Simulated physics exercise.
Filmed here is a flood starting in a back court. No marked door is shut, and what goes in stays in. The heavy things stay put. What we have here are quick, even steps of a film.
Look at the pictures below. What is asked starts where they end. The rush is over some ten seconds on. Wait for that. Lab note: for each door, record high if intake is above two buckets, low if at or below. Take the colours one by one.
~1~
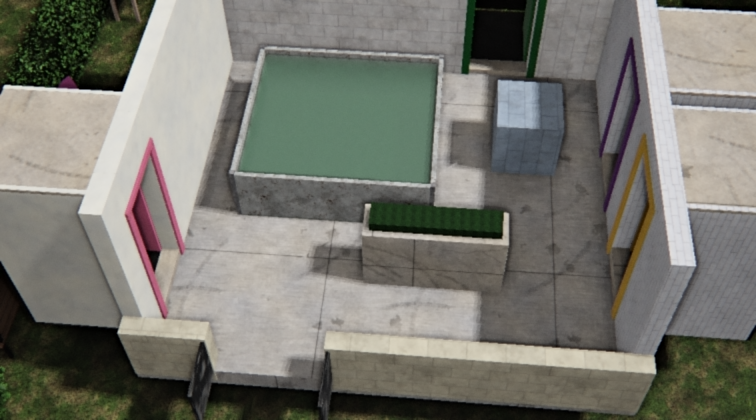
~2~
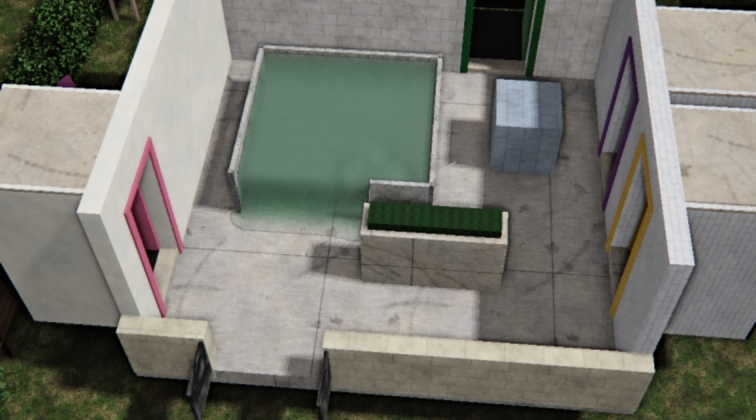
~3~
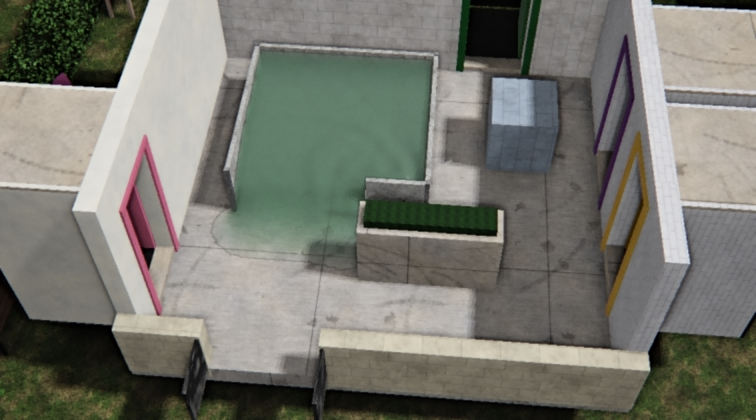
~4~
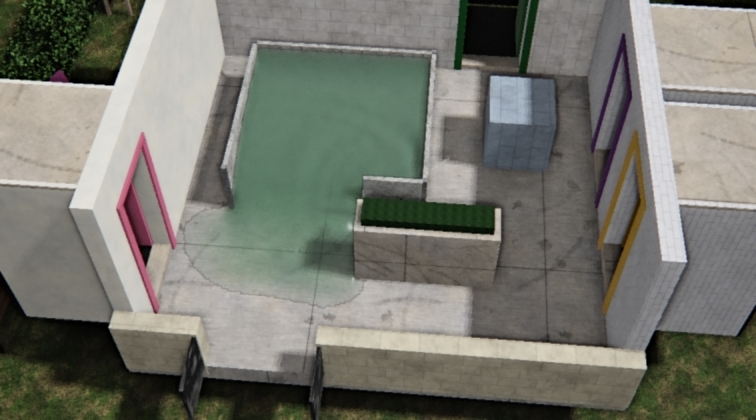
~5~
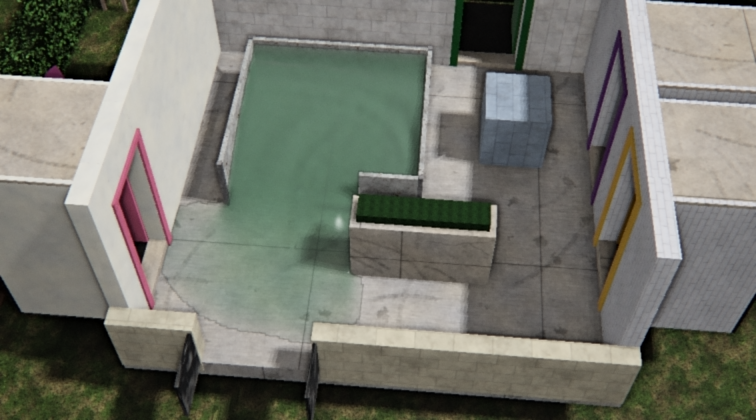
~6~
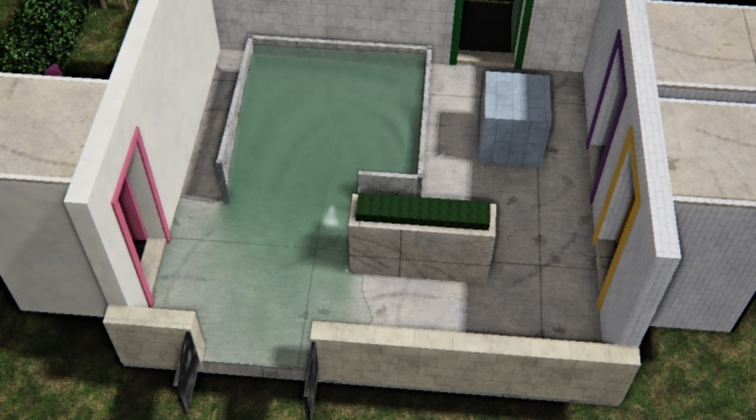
Green door: Low; purple door: Low; yellow door: Low; pink door: High.
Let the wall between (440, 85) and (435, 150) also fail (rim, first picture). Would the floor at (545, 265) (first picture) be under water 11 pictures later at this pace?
At that place: Flooded.
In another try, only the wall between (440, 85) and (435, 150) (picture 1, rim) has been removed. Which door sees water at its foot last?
Answer: The pink one.
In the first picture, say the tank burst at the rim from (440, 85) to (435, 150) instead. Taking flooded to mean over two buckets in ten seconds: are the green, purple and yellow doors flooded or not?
Then: The green door lets more in, the purple door takes more, the yellow door is over.
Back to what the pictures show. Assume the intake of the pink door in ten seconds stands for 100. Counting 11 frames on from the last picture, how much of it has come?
Share at that point: Close to 25 in a hundred.
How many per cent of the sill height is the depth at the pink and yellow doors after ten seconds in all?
Approx. 70 % then 40 %.
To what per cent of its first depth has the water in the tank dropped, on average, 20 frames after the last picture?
Estimate: Around 34 per cent.
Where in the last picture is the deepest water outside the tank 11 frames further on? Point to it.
Somewhere around pixel (197, 292).
A moment on, water covers 35 % of the floor; the green door not reached, the purple door not reached, the yellow door not reached, the pink door wet at the sill, nothing in.
Next, water covers 45 % of the floor; the green door not reached, the purple door not reached, the yellow door wet at the sill, nothing in, the pink door over two buckets in.
Then, water covers 55 % of the floor; the green door not reached, the purple door wet at the sill, nothing in, the yellow door wet at the sill, nothing in, the pink door far over two buckets in.
Later, water covers 80 % of the floor; the green door not reached, the purple door wet at the sill, nothing in, the yellow door wet at the sill, nothing in, the pink door far over two buckets in.
In the end, water covers 95 % of the floor; the green door wet at the sill, nothing in, the purple door wet at the sill, nothing in, the yellow door wet at the sill, nothing in, the pink door far over two buckets in.
